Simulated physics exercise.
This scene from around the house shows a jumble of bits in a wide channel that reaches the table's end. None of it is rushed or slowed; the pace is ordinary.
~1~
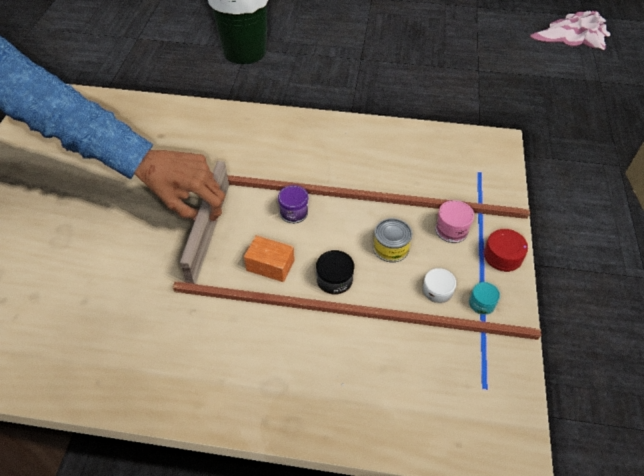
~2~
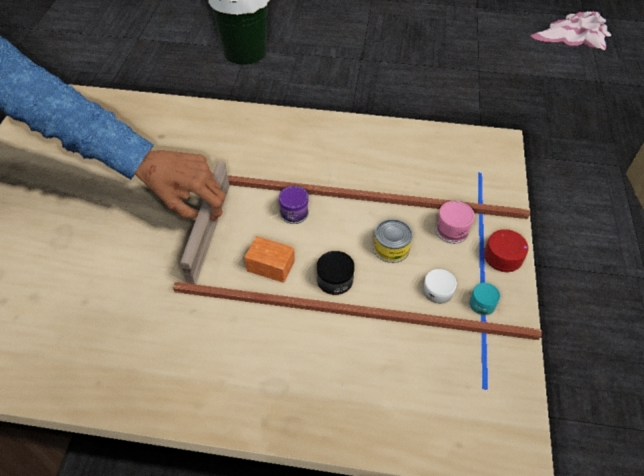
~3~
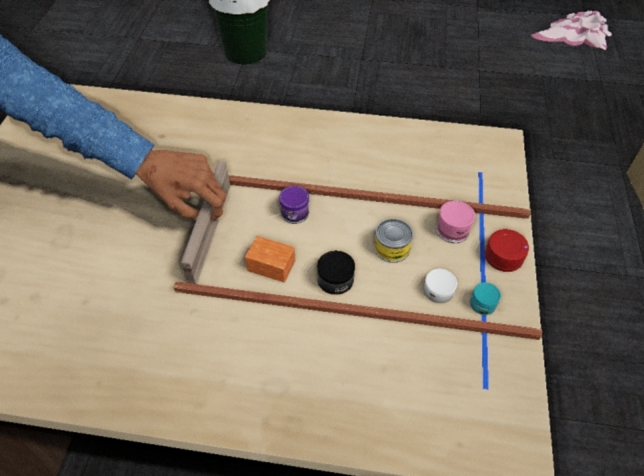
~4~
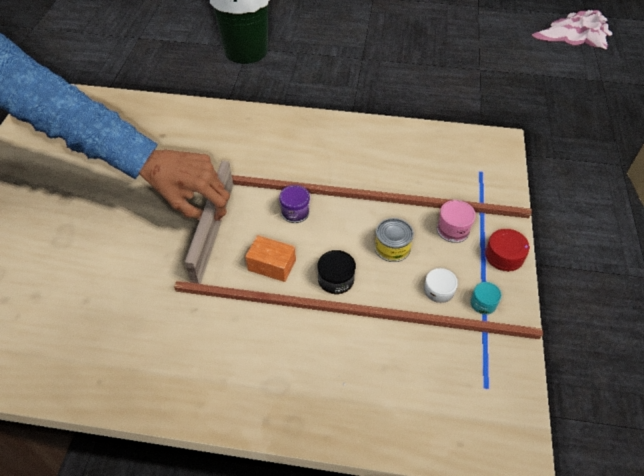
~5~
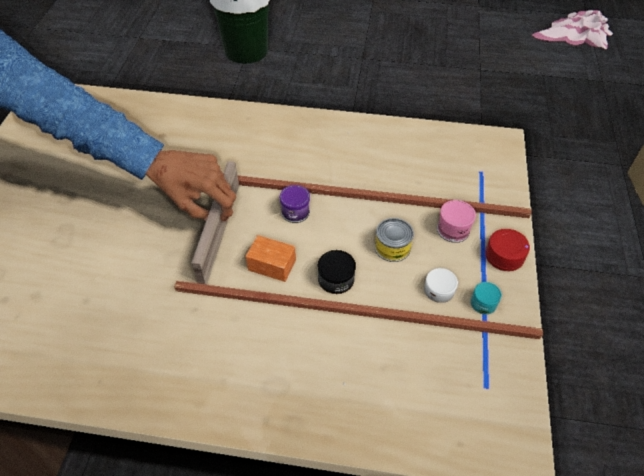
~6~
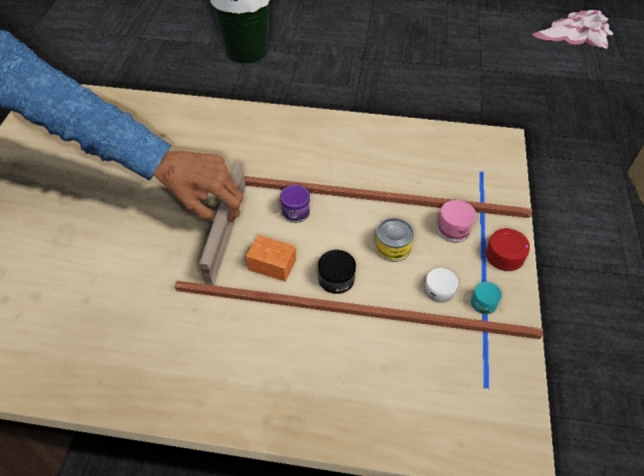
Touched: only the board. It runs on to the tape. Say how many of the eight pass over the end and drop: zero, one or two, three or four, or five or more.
The count is three or four.
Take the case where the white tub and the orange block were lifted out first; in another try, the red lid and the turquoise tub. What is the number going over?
In order, the numbers are 1 and 2.
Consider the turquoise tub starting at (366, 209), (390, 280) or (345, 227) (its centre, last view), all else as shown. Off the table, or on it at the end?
Keeps its place; Slips off; Keeps its place.
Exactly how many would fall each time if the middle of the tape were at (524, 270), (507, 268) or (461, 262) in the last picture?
In order, the counts are 8, 5 and 2.
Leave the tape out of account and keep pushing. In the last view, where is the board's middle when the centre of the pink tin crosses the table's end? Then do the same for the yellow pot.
Near (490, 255), then near (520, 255).
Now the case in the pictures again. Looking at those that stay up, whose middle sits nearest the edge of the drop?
The pink tin.
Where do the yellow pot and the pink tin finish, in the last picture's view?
Final centres, first then second: (504, 254), (533, 223).
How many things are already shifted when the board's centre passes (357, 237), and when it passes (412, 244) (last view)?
First 4, then 7.
Soon after, none off yet; red lid at rest near (507, 250); turquoise tub at rest near (486, 298); pink tin at rest near (456, 221).
Then, none off yet; red lid at rest near (507, 250); turquoise tub moving near (492, 300); pink tin at rest near (456, 221).
Further on, none off yet; red lid moving near (511, 251); turquoise tub moved about its own width near (528, 314); pink tin moved about its own width near (490, 223).
At rest, the number that fall off is three or four; fallen, black tub, white tub, turquoise tub and red lid.
